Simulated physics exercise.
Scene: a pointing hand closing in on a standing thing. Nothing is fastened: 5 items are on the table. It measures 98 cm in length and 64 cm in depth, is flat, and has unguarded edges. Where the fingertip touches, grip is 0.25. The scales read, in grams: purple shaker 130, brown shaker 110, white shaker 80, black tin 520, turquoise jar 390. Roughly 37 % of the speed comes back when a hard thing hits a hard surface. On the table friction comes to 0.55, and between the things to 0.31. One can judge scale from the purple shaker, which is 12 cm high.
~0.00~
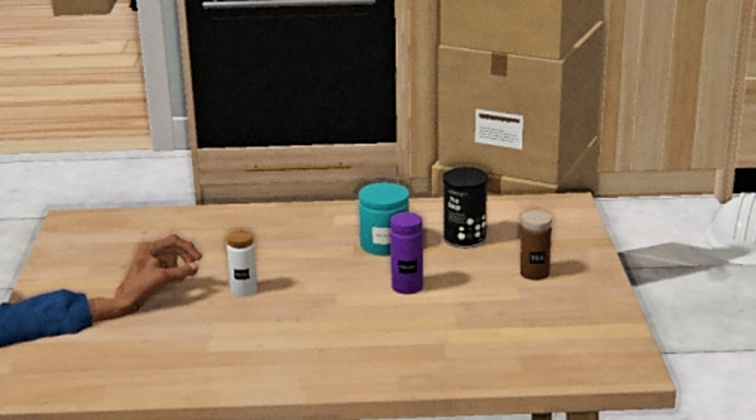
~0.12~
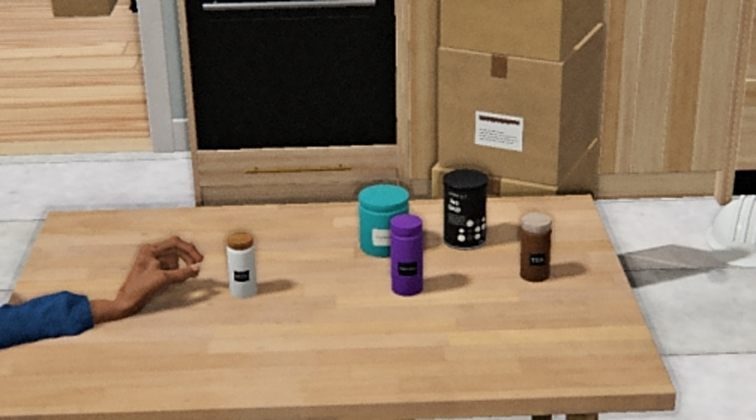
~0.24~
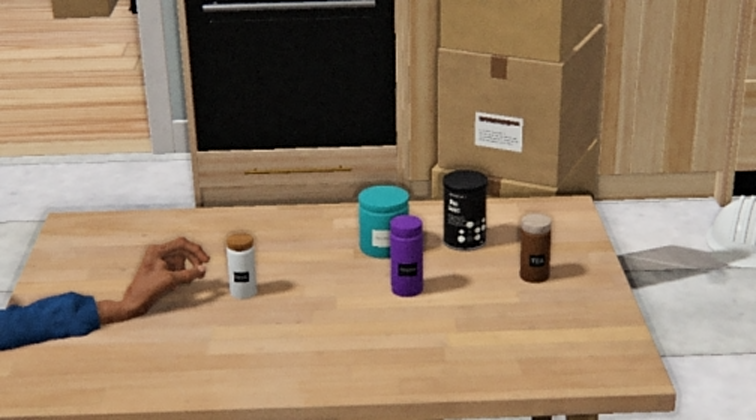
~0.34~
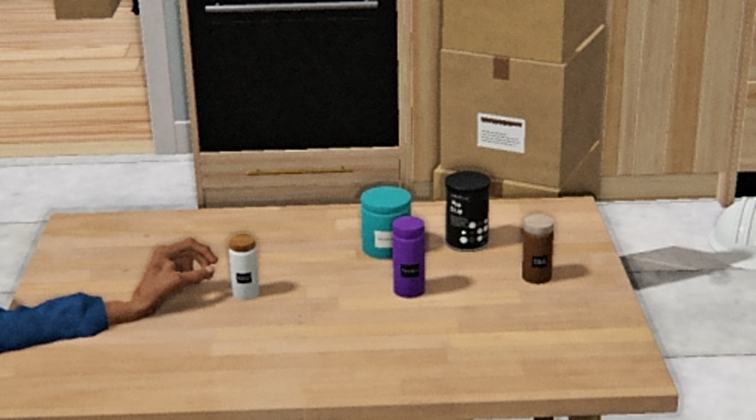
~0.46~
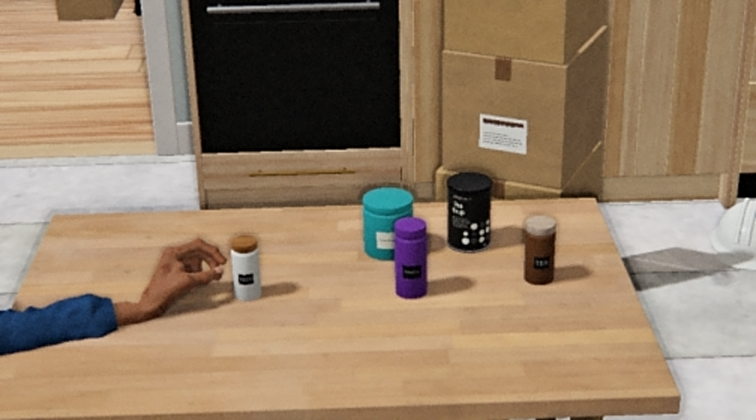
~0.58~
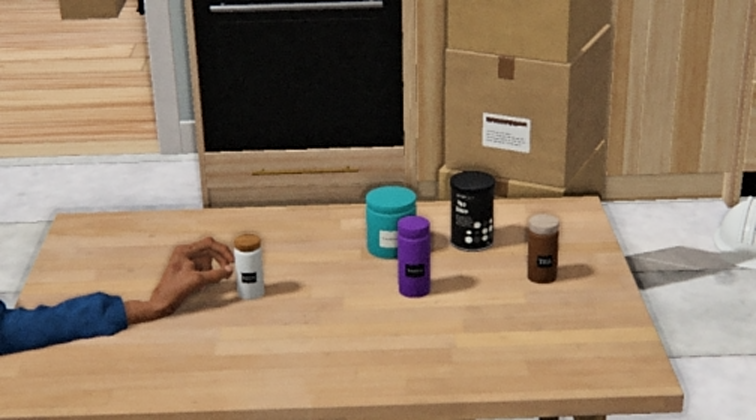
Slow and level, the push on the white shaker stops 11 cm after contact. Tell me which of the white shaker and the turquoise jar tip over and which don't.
The white shaker tips over. The turquoise jar does not tip.
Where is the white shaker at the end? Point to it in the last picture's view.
It comes to rest around (302, 280).
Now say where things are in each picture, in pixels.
In the first frame, 0 cm of travel; white shaker (242, 263); turquoise jar (384, 219).
In the second frame, 0 cm of travel; white shaker (242, 265); black tin (465, 210).
In the third frame, 1 cm of travel; white shaker (242, 266); brown shaker (536, 248).
In the fourth frame, 2 cm of travel; white shaker (244, 267); purple shaker (409, 257).
In the fifth frame, 3 cm of travel; white shaker (246, 268); black tin (469, 213).
In the sixth frame, 4 cm of travel; white shaker (249, 267); turquoise jar (392, 223).
After 0.88 s, 7 cm of travel; white shaker 31° off upright near (267, 264).
After 1.08 s, 9 cm of travel; white shaker on its side near (299, 279).
After 1.68 s, 14 cm of travel; white shaker on its side near (302, 280).
In the end (2.4 s), toppled on the table, white shaker; the other 4 under 5 cm from the start. At the end, from the last picture's camera, white shaker near (302, 280), turquoise jar near (392, 223).
